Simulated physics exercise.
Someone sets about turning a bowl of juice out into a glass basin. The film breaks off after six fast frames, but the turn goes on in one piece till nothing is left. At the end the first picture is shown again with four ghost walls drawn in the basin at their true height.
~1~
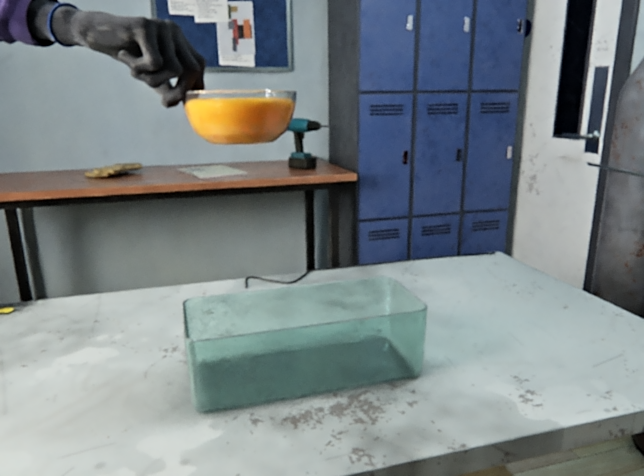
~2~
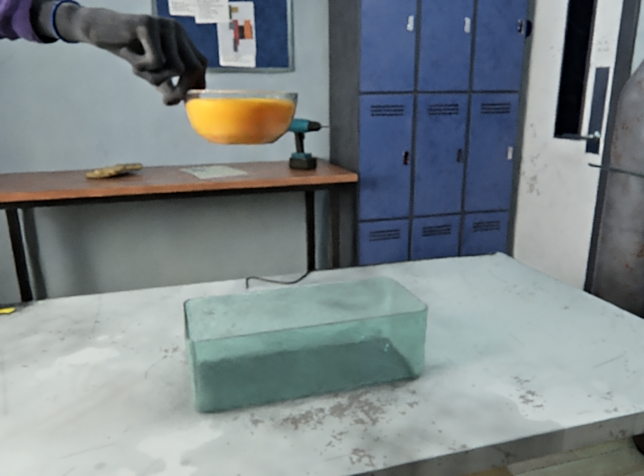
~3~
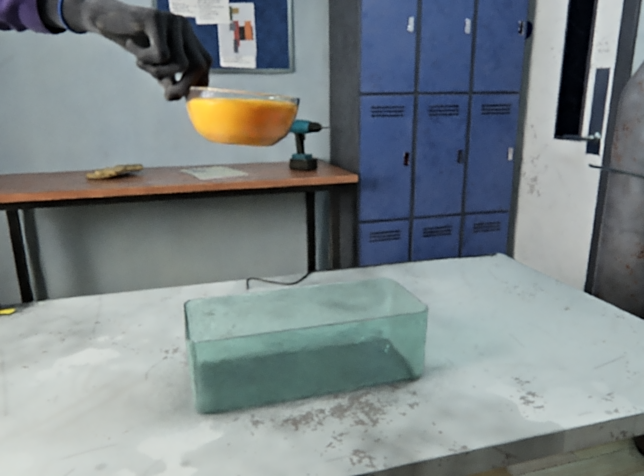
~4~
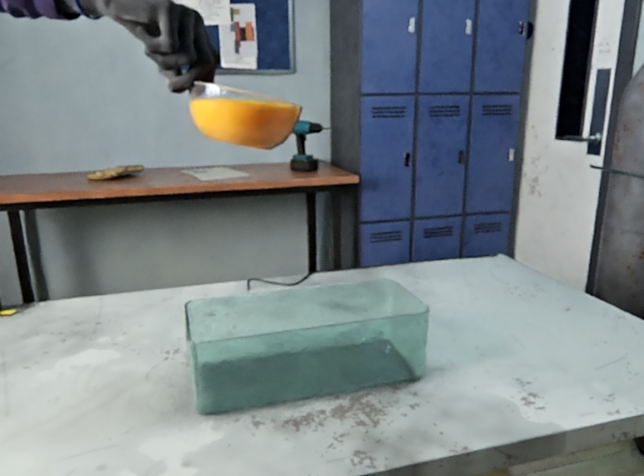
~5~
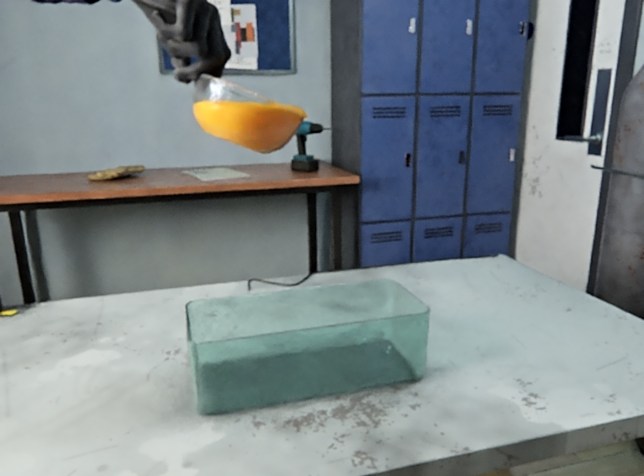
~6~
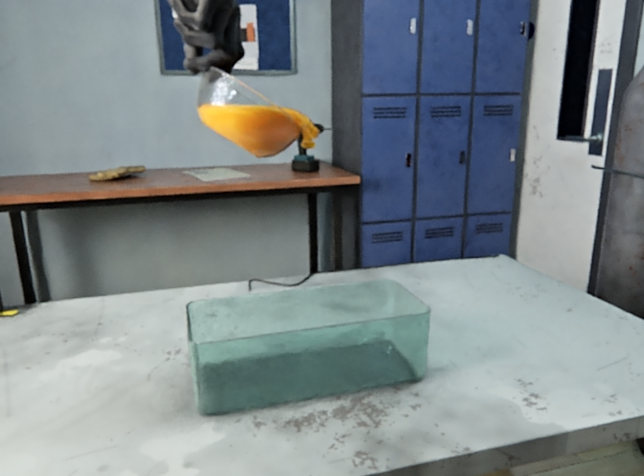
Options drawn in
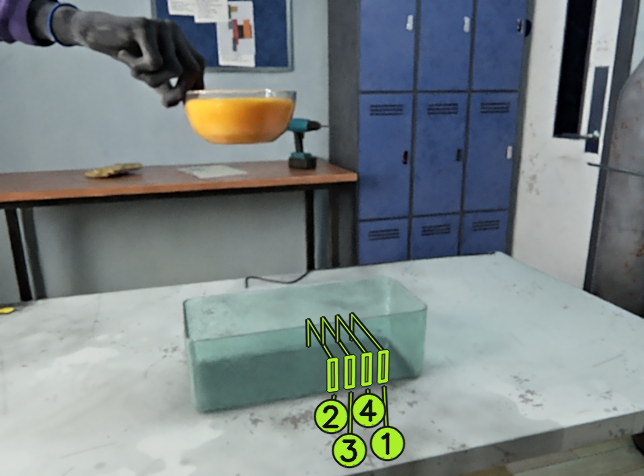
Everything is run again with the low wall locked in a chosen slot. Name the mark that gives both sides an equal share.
4 works best here.
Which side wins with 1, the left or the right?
More ends on the left.
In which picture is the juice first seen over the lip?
In picture 5.
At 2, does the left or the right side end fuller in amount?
The right side.
In lime, 1 at (384, 387); 2 at (334, 395); 3 at (351, 392); 4 at (367, 389).
For place 1, about 73 % ends left of the wall and 22 % right of it; 5 % is lost outside.
For place 2, about 19 % ends left of the wall and 78 % right of it; 3 % is lost outside.
For place 3, about 30 % ends left of the wall and 66 % right of it; 4 % is lost outside.
For place 4, about 51 % ends left of the wall and 45 % right of it; 4 % is lost outside.
